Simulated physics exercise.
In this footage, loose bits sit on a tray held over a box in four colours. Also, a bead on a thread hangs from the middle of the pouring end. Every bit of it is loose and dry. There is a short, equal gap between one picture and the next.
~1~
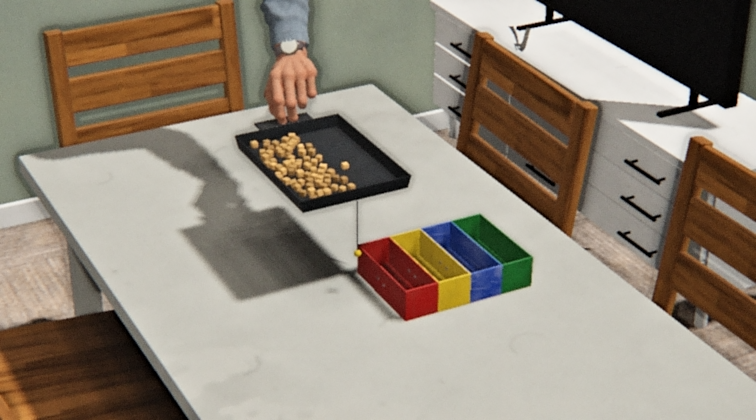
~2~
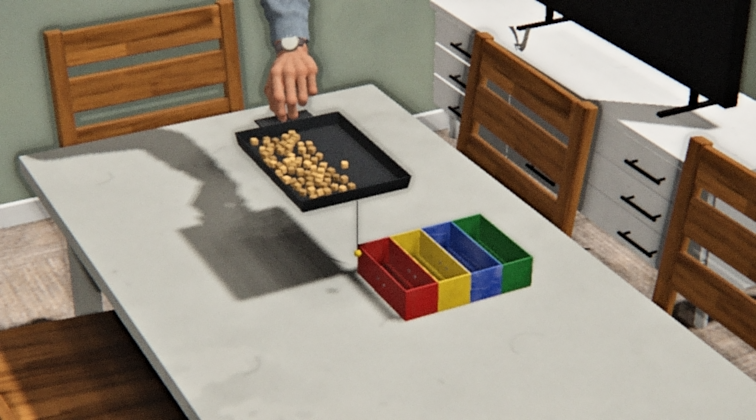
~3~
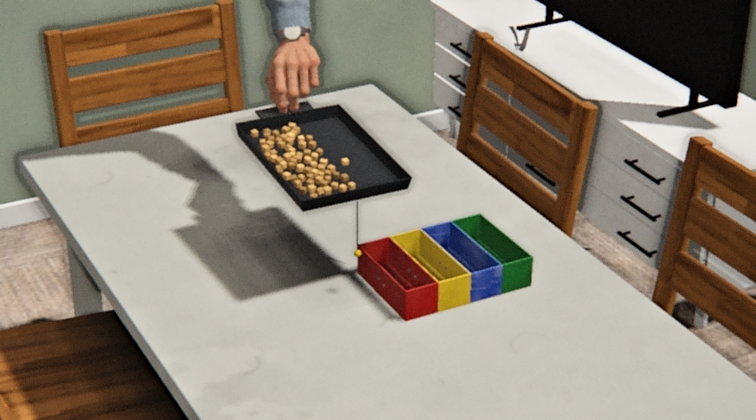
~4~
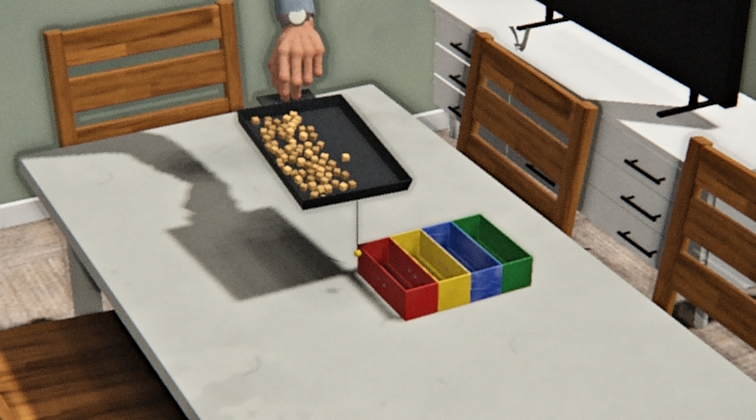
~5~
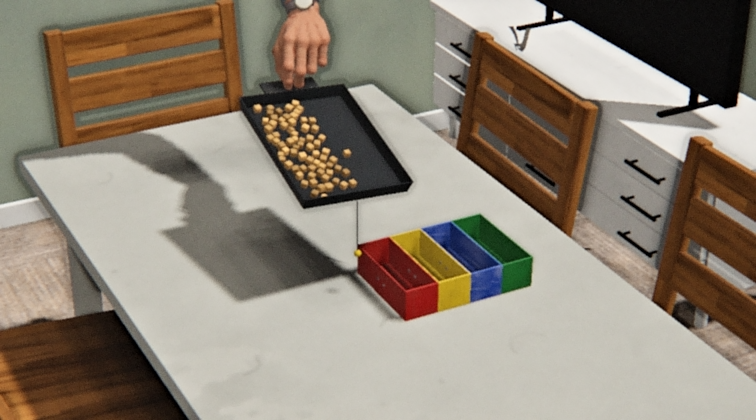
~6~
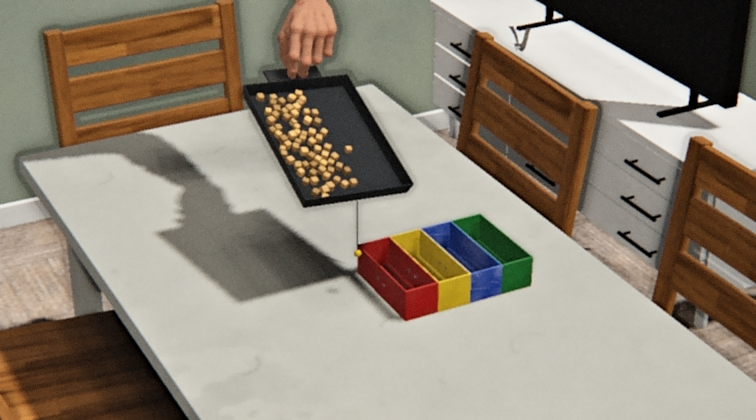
Hand gradually raising the back of a black tray of small wooden cubes above a red, yellow, blue and green box.
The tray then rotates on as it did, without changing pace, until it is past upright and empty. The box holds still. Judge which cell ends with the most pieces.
The red cell ends with the most.
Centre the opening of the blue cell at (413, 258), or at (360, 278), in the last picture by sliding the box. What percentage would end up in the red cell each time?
About 20% on the first try and 0% on the second.
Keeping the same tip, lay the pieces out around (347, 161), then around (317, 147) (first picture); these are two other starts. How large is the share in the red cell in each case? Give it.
Near 50 % and 50 %.
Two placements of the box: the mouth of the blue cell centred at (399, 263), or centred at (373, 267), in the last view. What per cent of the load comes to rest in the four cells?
Roughly 100% on the first try and 90% on the second.
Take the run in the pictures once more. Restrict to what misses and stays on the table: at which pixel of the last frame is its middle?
About (365, 319) in the last picture.
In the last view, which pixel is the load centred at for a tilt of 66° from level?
I'd mark the middle close to (371, 181).
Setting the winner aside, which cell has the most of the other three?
Ranked second: Yellow.
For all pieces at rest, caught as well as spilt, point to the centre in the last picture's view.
Somewhere around (408, 299) in the final view.
Soon, tray tipped steeply; nearly all on the tray; a stray few falling or outside the box.
A while on, tray tipped past a quarter turn; most on the tray; a small part in the yellow cell; a small part in the red cell; a stray few falling or outside the box.
Towards the end, tray tipped past a quarter turn; about half in the red cell; about a quarter in the yellow cell; a stray few in the blue cell; about a third falling or outside the box.
Finally, tray tipped past a quarter turn; about half in the red cell; about a quarter in the yellow cell; a stray few in the blue cell; none in the green cell; about a third outside the box.
